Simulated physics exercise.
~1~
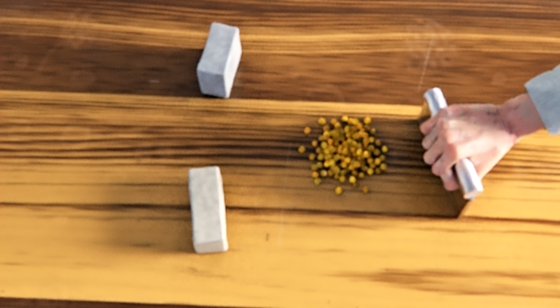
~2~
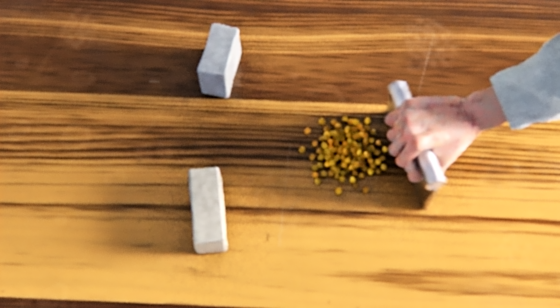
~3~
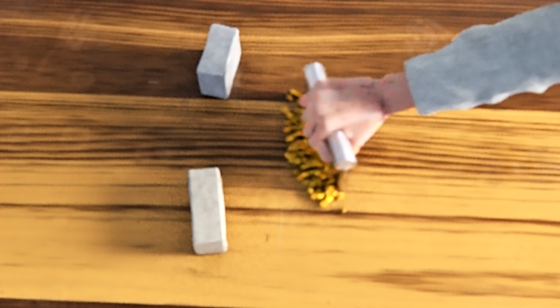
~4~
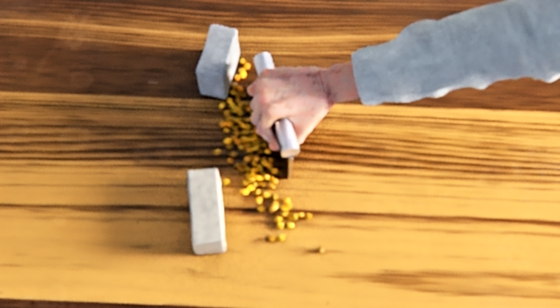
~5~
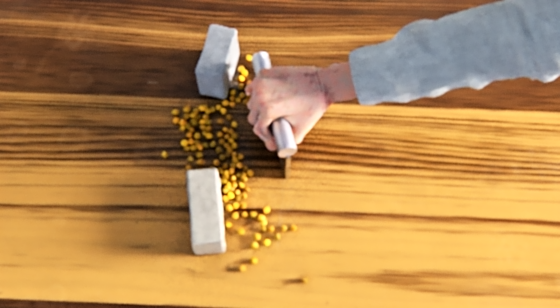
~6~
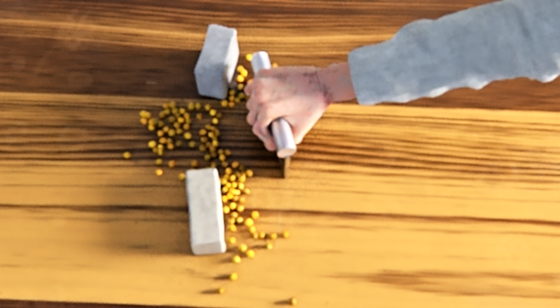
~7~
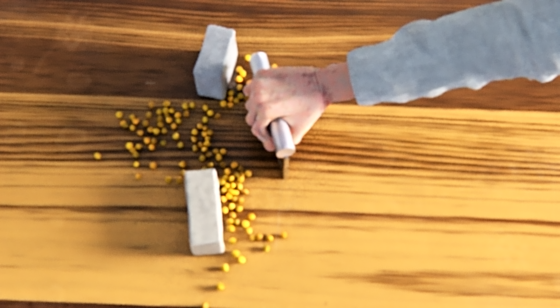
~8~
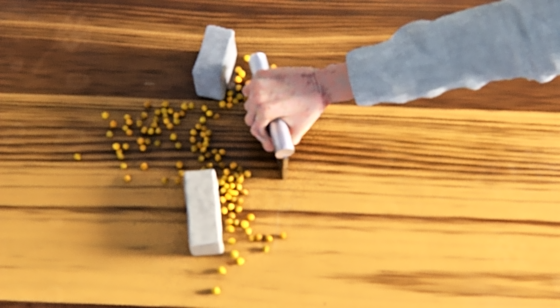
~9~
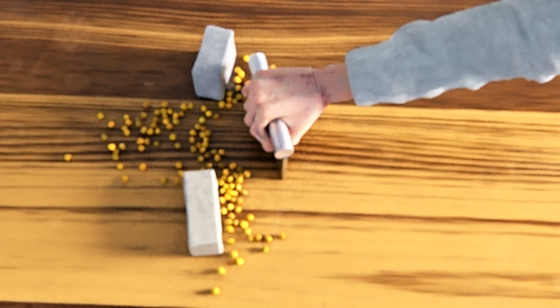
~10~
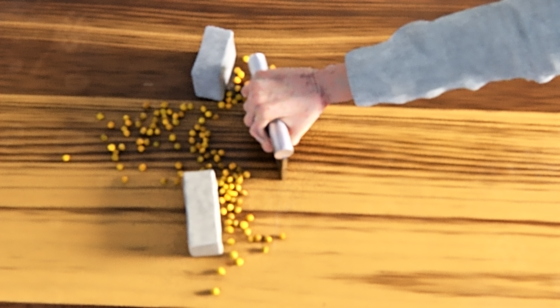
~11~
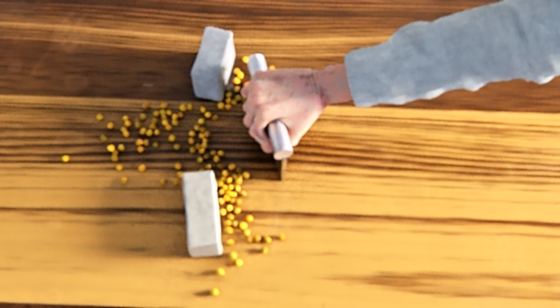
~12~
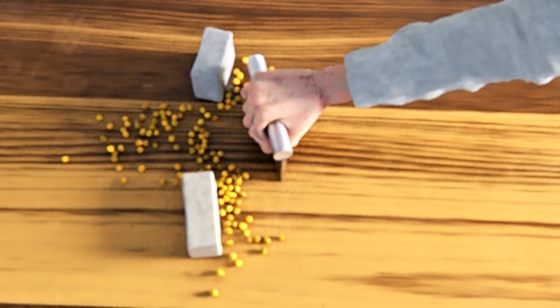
Hand with a scraper pushing yellow kernels left across a wooden table, some scattering through the gap between two pale blocks.
